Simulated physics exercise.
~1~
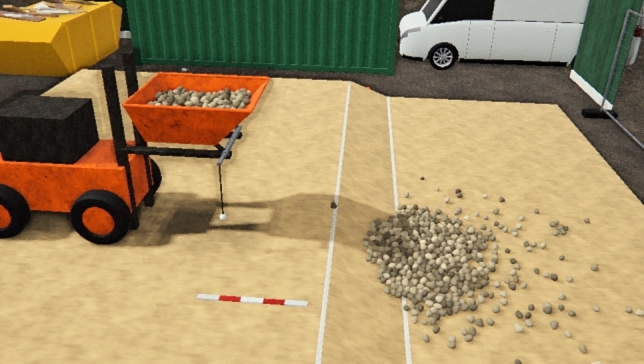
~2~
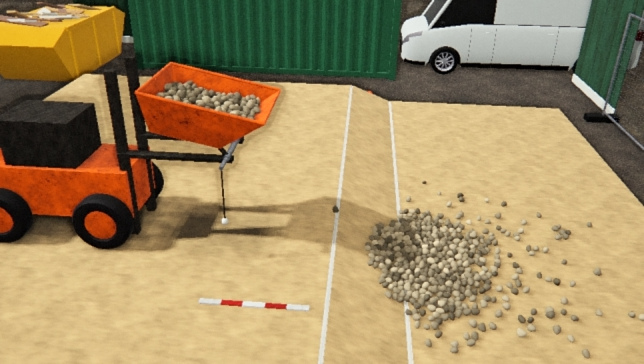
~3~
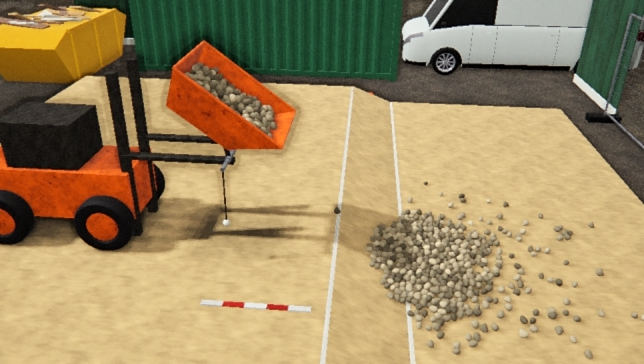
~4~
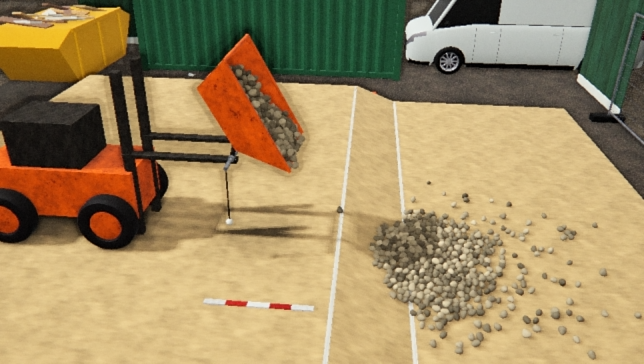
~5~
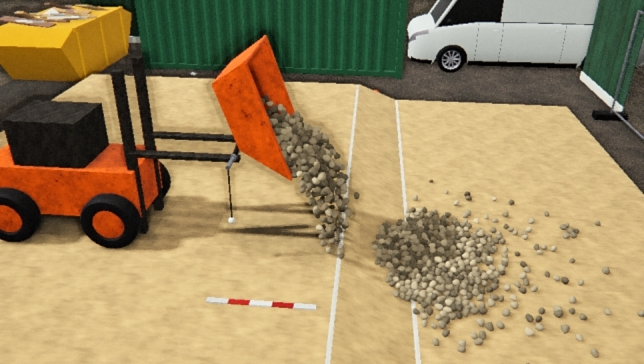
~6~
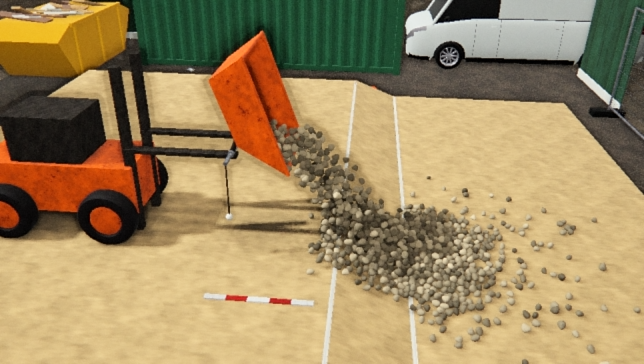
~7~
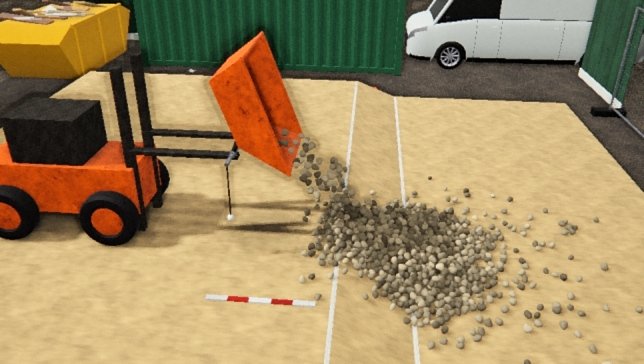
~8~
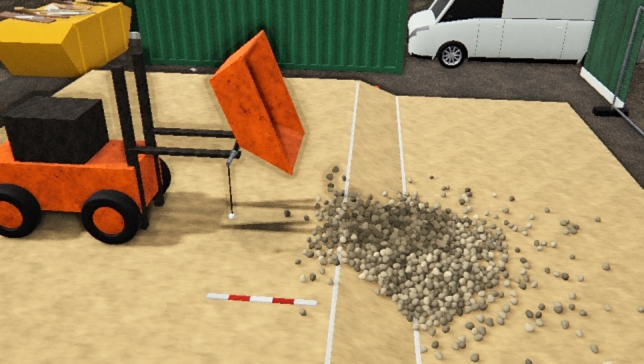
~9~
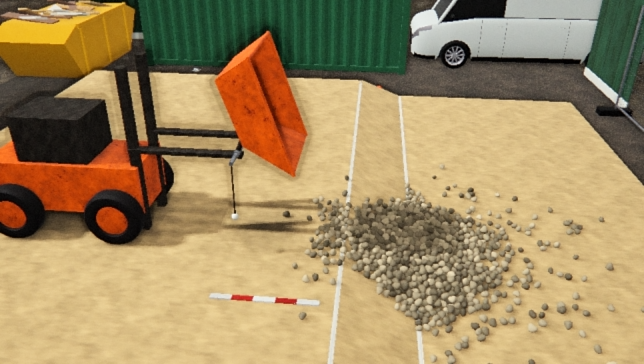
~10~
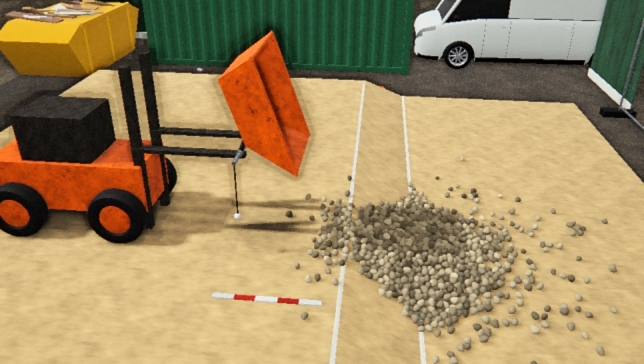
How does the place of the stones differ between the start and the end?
At the start, some of the stones are up in the orange skip and the others lie in a heap on the right, beyond the sloping strip. At the end, they are all on the ground in one wider heap that reaches left across both white lines.
